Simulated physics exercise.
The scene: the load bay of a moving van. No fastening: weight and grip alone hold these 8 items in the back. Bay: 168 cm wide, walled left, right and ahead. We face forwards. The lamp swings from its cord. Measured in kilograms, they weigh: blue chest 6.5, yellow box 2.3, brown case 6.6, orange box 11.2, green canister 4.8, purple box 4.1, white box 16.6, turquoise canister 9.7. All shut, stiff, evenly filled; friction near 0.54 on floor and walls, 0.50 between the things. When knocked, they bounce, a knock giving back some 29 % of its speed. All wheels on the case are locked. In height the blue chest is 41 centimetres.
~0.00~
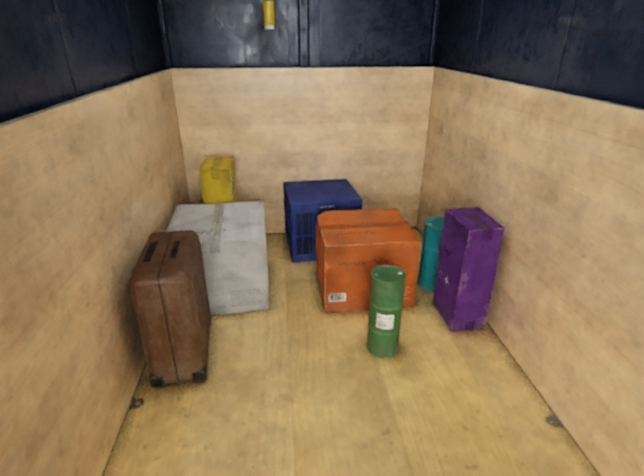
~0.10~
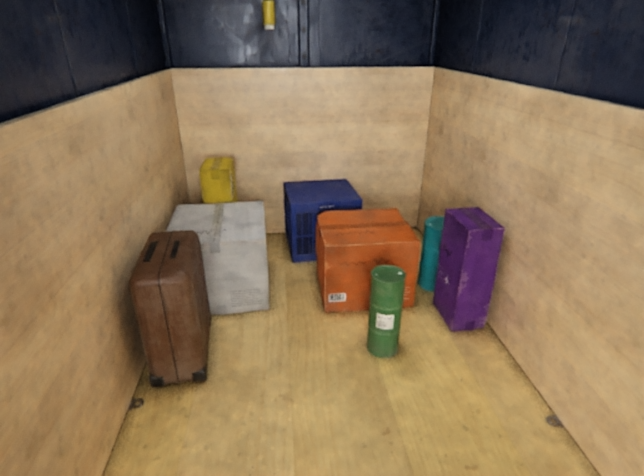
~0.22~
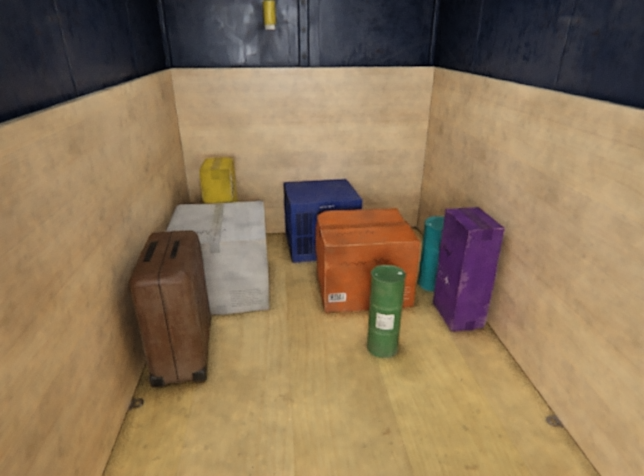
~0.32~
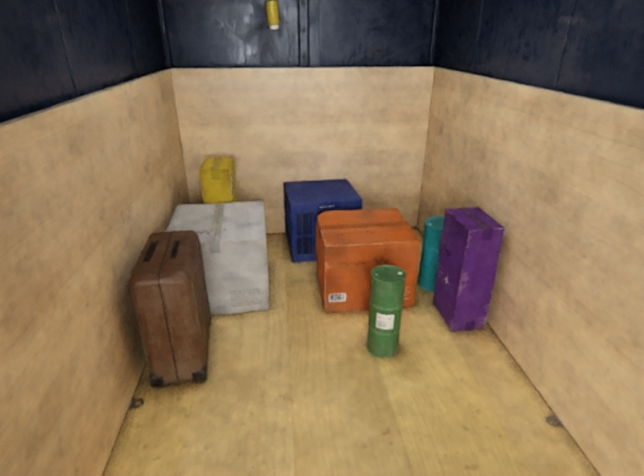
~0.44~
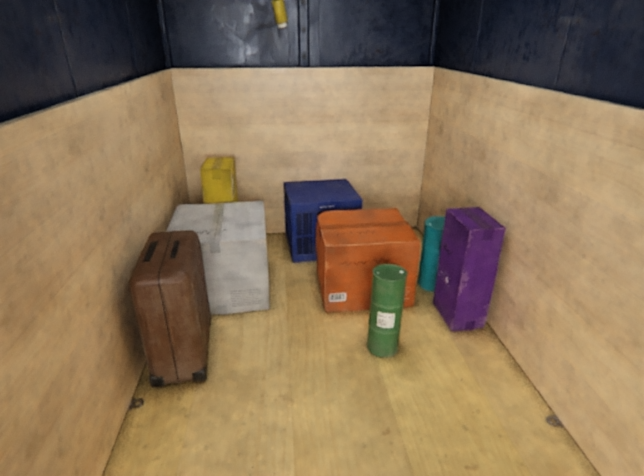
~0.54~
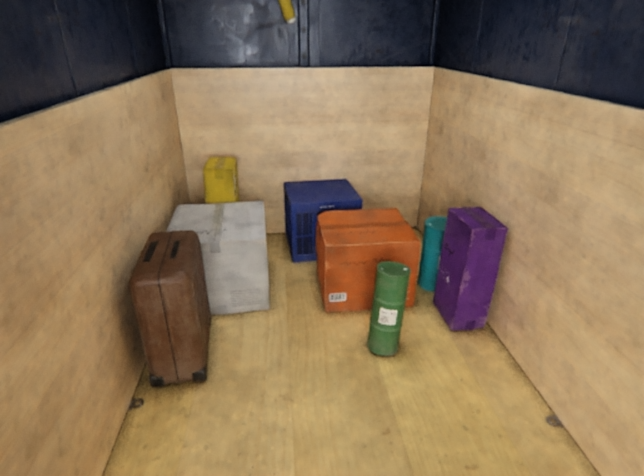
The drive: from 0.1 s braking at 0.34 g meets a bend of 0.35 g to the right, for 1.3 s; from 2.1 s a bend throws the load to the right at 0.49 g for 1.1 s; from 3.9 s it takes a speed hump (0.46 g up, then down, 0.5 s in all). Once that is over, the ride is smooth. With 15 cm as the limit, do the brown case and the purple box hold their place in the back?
Result - brown case: Out of place; purple box: Unmoved.
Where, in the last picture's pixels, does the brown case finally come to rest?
Close to (284, 322).
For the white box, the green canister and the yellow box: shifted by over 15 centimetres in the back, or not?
Note: White box is left in place. Green canister departs its position. Yellow box departs its position.
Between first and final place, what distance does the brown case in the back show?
Roughly 50 cm.
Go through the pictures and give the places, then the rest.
No push; brown case (176, 304); purple box (465, 270), in the first frame.
No push; orange box (363, 257); green canister (385, 312), in the second frame.
Push 0.16 g forwards, 0.17 g right; white box (222, 255), in the third frame.
Push 0.30 g forwards, 0.31 g right; blue chest (321, 219); yellow box (222, 210), in the fourth frame.
Push 0.34 g forwards, 0.35 g right; orange box (363, 257); green canister (386, 311), in the fifth frame.
Push 0.34 g forwards, 0.35 g right; brown case (176, 304); purple box (467, 269), in the sixth frame.
Around 0.94 s, push 0.34 g forwards, 0.35 g right; purple box shifted 4 cm near (472, 268); green canister at 69° to upright; yellow box at 30° to upright.
Around 2.64 s, push 0.49 g right; brown case at 6° to upright near (182, 302); purple box shifted 5 cm near (472, 267); green canister on its side.
Finally (4.9 s), on their side or leaning hard in the back, yellow box, brown case and green canister; the other 5 still in place (within 15 cm). In the last view, brown case near (284, 322), purple box near (472, 267).
